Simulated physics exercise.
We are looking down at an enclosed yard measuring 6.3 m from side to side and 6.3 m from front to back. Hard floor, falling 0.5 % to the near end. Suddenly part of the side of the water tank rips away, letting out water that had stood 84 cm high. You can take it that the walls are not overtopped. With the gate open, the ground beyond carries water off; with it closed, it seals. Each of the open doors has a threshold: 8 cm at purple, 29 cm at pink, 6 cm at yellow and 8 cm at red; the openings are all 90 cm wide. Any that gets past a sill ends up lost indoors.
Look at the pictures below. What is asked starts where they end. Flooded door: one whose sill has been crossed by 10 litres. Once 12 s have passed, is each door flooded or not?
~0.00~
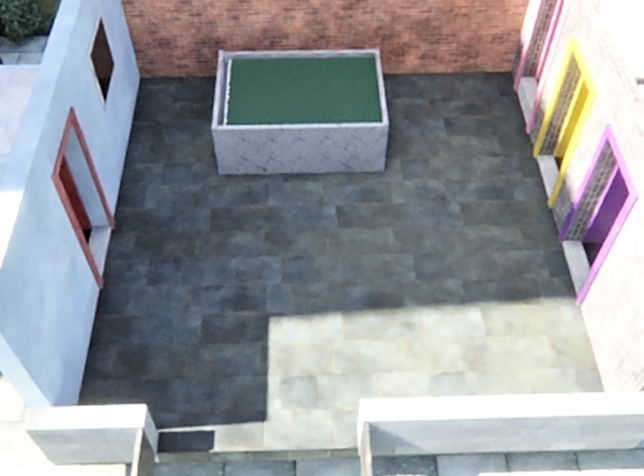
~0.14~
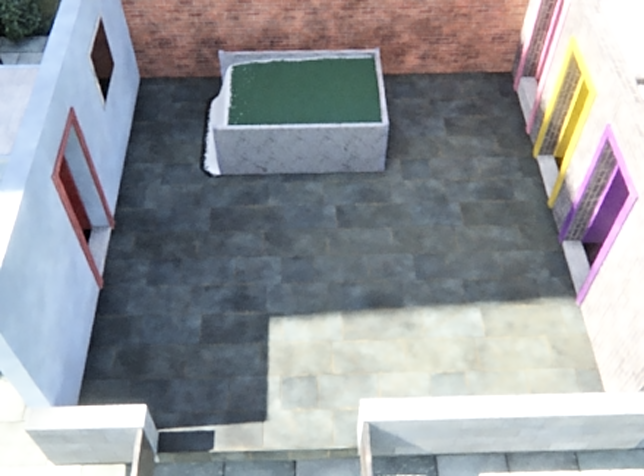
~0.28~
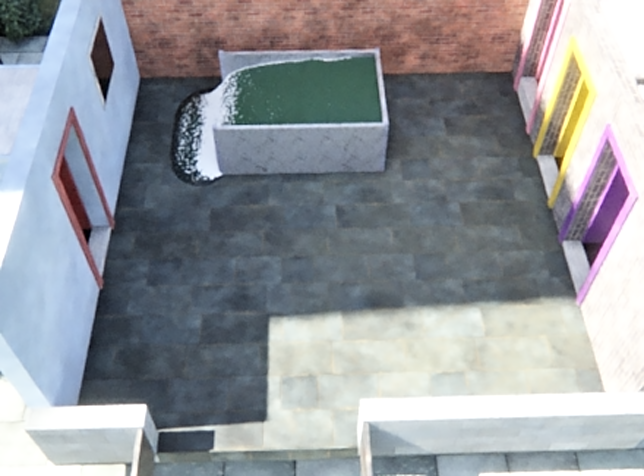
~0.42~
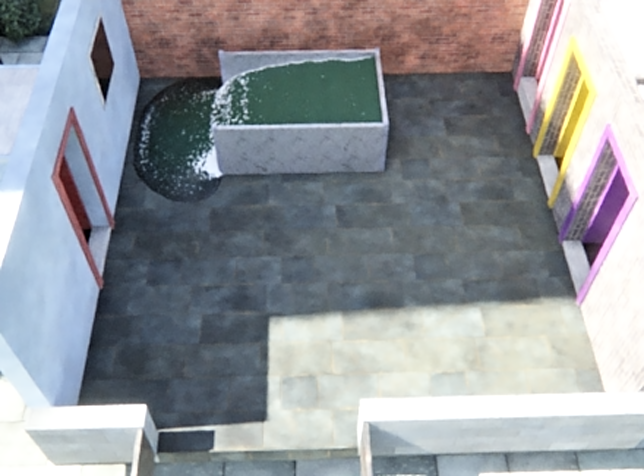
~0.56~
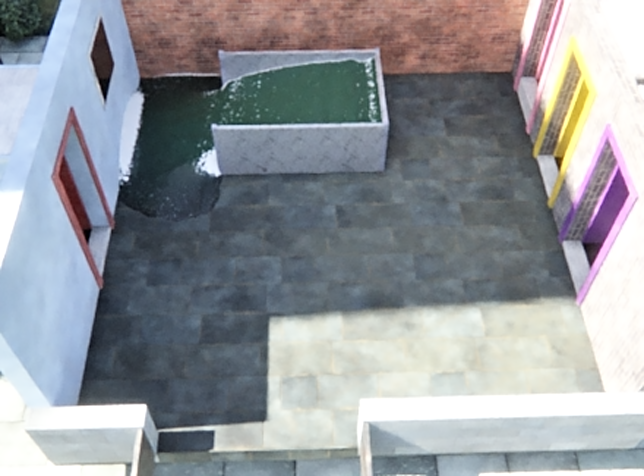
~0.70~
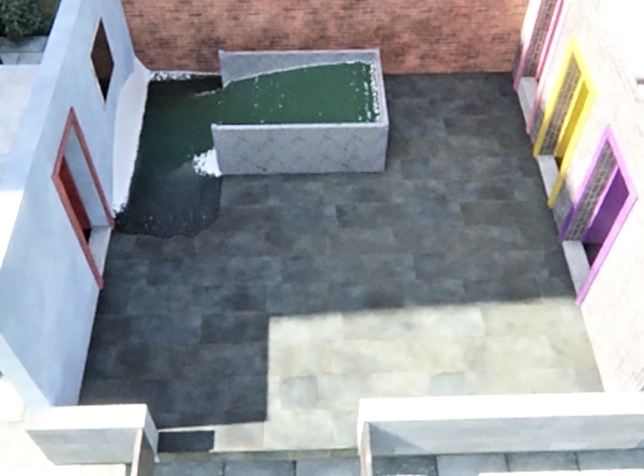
At the end, at the purple door the amount will stay short of the limit. At the pink door the amount will stay short of the limit. At the yellow door the amount will stay short of the limit. At the red door the amount will climb above the limit.
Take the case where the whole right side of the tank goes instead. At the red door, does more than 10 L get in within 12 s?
So for red: No.
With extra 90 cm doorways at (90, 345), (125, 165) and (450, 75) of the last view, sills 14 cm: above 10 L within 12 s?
So, in the order given, it's shy of the mark, then beyond the mark, then shy of the mark.
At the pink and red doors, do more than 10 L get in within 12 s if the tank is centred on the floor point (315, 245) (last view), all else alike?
Well, pink ends up inside the mark and red ends up beyond the mark.
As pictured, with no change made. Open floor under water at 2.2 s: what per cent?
Covered: Roughly 30 %.
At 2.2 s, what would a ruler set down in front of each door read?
Depths: Purple door 0 cm, pink door 0 cm, yellow door 0 cm, red door 15 cm.
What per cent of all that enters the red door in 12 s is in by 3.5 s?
About 80 per cent.
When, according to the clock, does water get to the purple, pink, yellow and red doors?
The front reaches purple at 4.5 s, pink at 3.2 s, yellow at 3.8 s, red at 0.9 s.
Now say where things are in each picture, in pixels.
In the first frame, the water tank at (300, 91) is whole and still, 84 cm deep.
In the second frame, water pours out at (225, 121) and has run 0.8 m, to a hidden place; typically 10 cm deep outside, 84 cm at the water tank's back.
In the third frame, water pours out at (225, 122) and has run 1.1 m, to (204, 92); typically 13 cm deep outside, 84 cm at the water tank's back.
In the fourth frame, water pours out at (225, 124) and has run 1.5 m, to (143, 173); typically 11 cm deep outside, 84 cm at the water tank's back.
In the fifth frame, water pours out at (225, 125) and has run 1.9 m, to (139, 86); typically 11 cm deep outside, 76 cm at the water tank's back.
In the sixth frame, the front is at (113, 223), 2.3 m from the gap at (225, 125); 4.5 m2 of floor is under water; 71 cm left at the back of the water tank.
After 1.4 s water covers 15 % of the floor and is deepest (63 cm) near (140, 84); purple door not reached, pink door not reached, yellow door not reached, red door 14 cm at the sill, 1 L in.
After 2.2 s water covers 30 % of the floor and is deepest (52 cm) near (140, 84); purple door not reached, pink door not reached, yellow door not reached, red door 15 cm at the sill, 14 L in.
After 3.5 s water covers 55 % of the floor and is deepest (34 cm) near (504, 78); purple door not reached, pink door 24 cm at the sill, 0 L in, yellow door not reached, red door 12 cm at the sill, 34 L in.
After 7.0 s water covers 85 % of the floor and is deepest (20 cm) near (539, 422); purple door 3 cm at the sill, 0 L in, pink door 8 cm at the sill, 1 L in, yellow door 4 cm at the sill, 1 L in, red door 6 cm at the sill, 43 L in.
After 12.0 s water covers 95 % of the floor and is deepest (8 cm) near (173, 375); purple door 6 cm at the sill, 1 L in, pink door 4 cm at the sill, 1 L in, yellow door 5 cm at the sill, 1 L in, red door 4 cm at the sill, 43 L in.
